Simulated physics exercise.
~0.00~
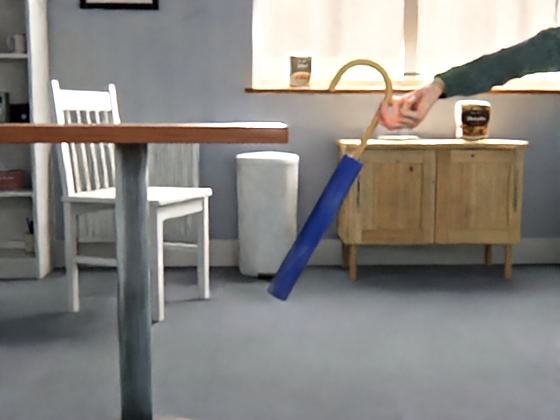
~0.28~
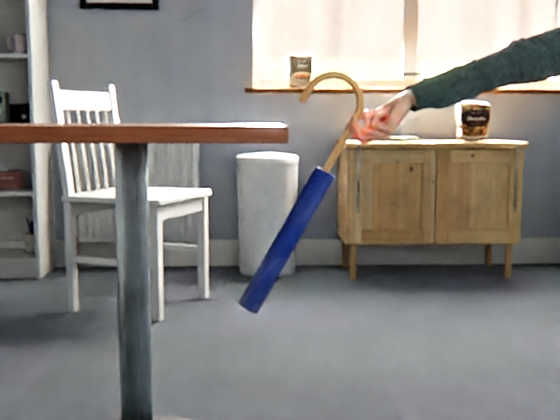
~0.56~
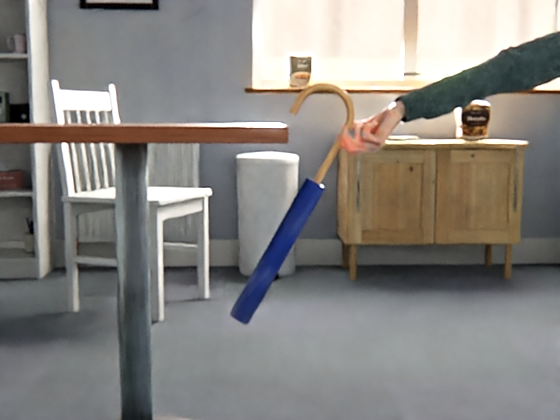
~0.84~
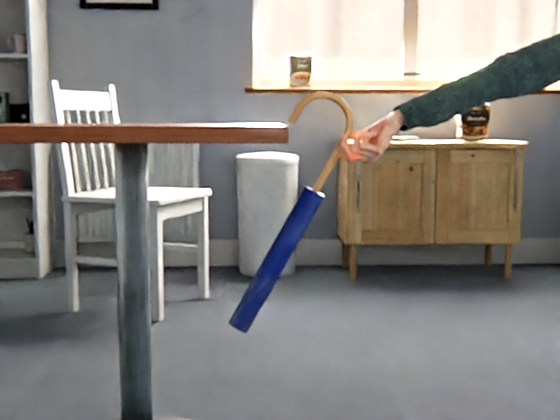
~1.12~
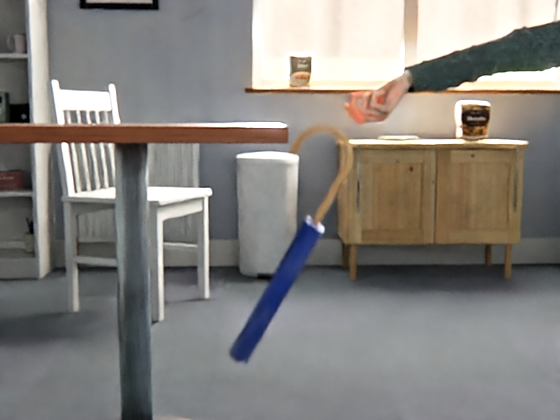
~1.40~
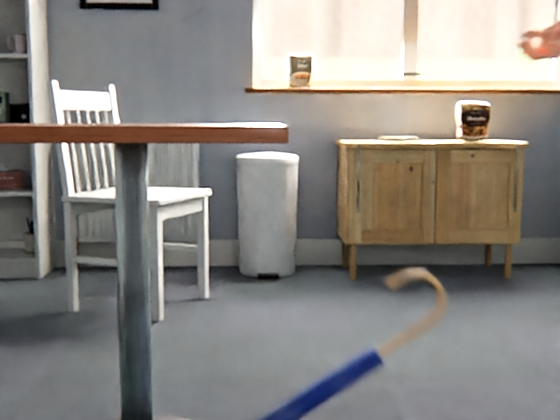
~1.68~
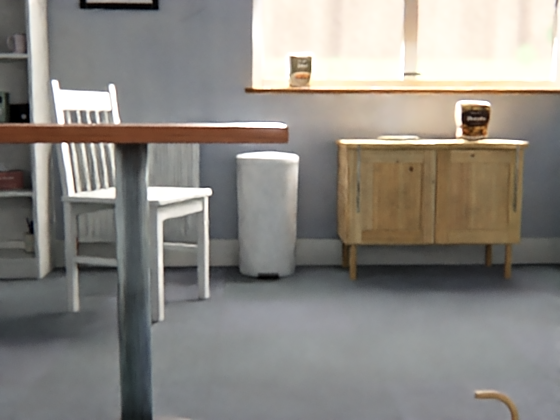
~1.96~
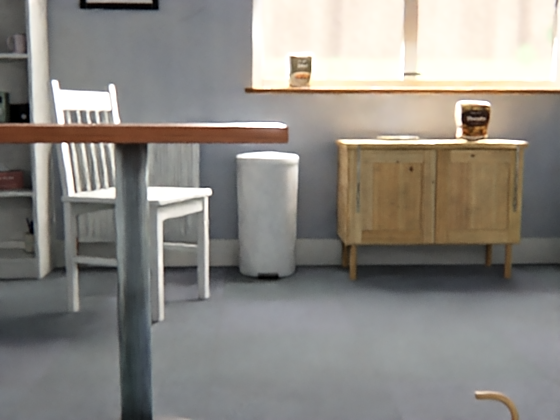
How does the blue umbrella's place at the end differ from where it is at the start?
At the start the umbrella is held up in the air between the table's end and the wooden cabinet. By the end it is down on the floor at the lower right, with only its curved handle still in view.
